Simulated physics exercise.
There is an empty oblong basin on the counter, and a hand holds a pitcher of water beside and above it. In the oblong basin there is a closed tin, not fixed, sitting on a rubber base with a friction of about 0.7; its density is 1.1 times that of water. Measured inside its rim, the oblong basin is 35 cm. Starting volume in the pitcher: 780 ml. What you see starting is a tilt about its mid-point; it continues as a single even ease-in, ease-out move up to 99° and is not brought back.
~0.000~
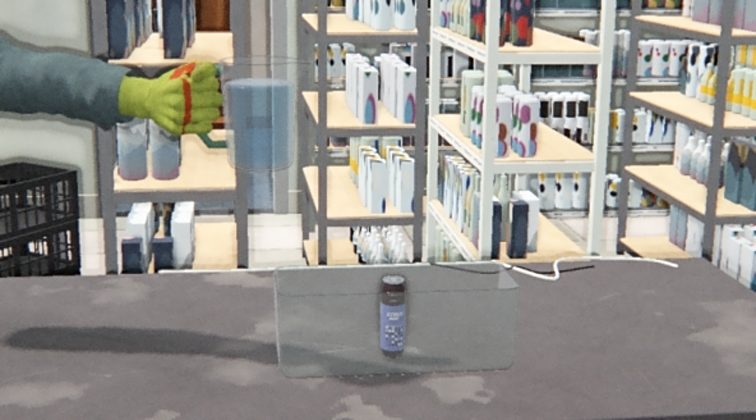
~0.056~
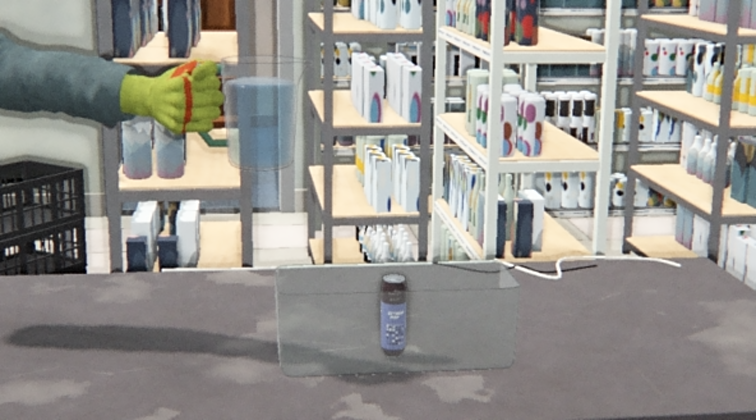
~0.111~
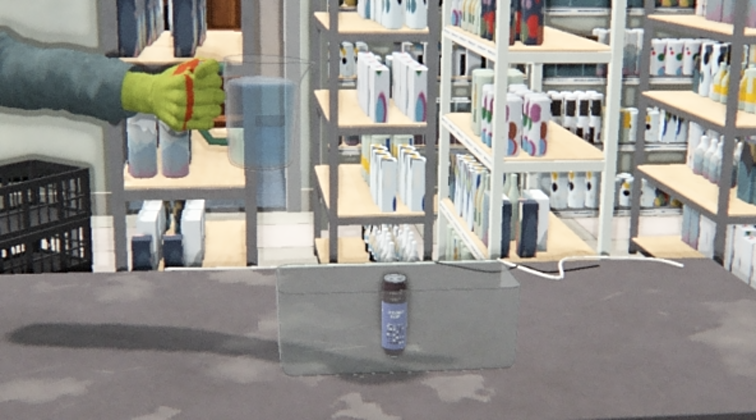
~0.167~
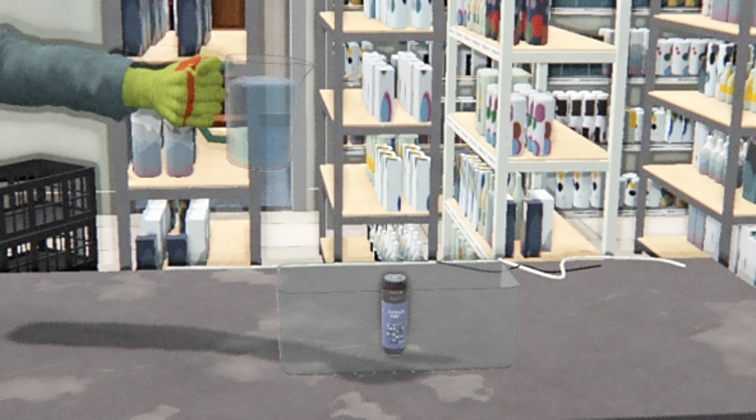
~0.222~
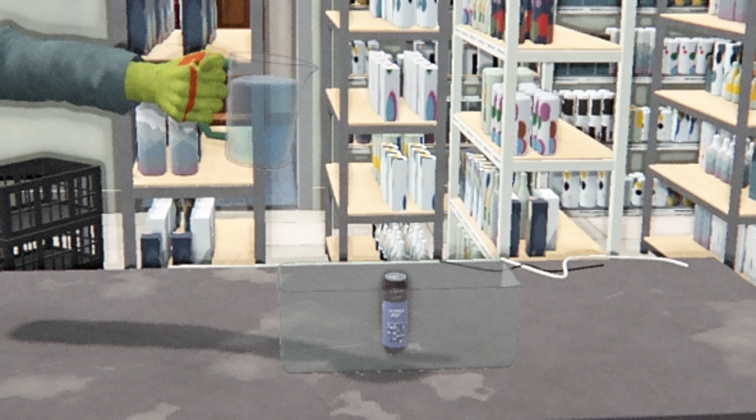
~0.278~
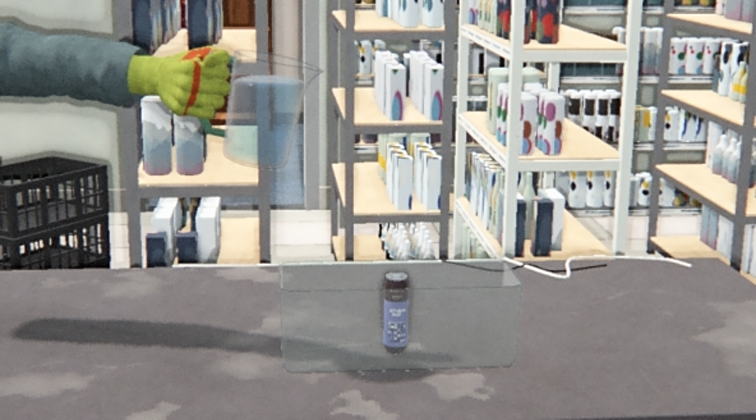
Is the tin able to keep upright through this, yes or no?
No, it topples.
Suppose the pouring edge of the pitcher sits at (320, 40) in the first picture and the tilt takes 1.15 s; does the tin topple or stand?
Then it stays on its base.
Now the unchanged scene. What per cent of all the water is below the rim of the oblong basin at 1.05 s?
About 26 per cent.
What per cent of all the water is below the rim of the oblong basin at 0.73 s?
Near 0 in a hundred.
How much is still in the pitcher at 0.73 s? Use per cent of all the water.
Around 90 in a hundred.
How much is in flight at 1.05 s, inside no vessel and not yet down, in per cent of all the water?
Near 28 in a hundred.
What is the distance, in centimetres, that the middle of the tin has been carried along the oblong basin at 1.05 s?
Roughly 0 cm.
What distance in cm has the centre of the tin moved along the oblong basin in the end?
Around 8.5 cm.
After 0.73 s the tilt is 61° and 91 per cent is still to pour; the tin stands where it began.
After 1.05 s the tilt is 92° and 46 per cent is still to pour; the tin stands where it began.
After 1.40 s the tilt is 99° and 8 per cent is still to pour; the tin leans 26°.
After 1.77 s the tilt is 99° and 1 per cent is still to pour; the tin lies on its side.
In the end the tin lies on its side.
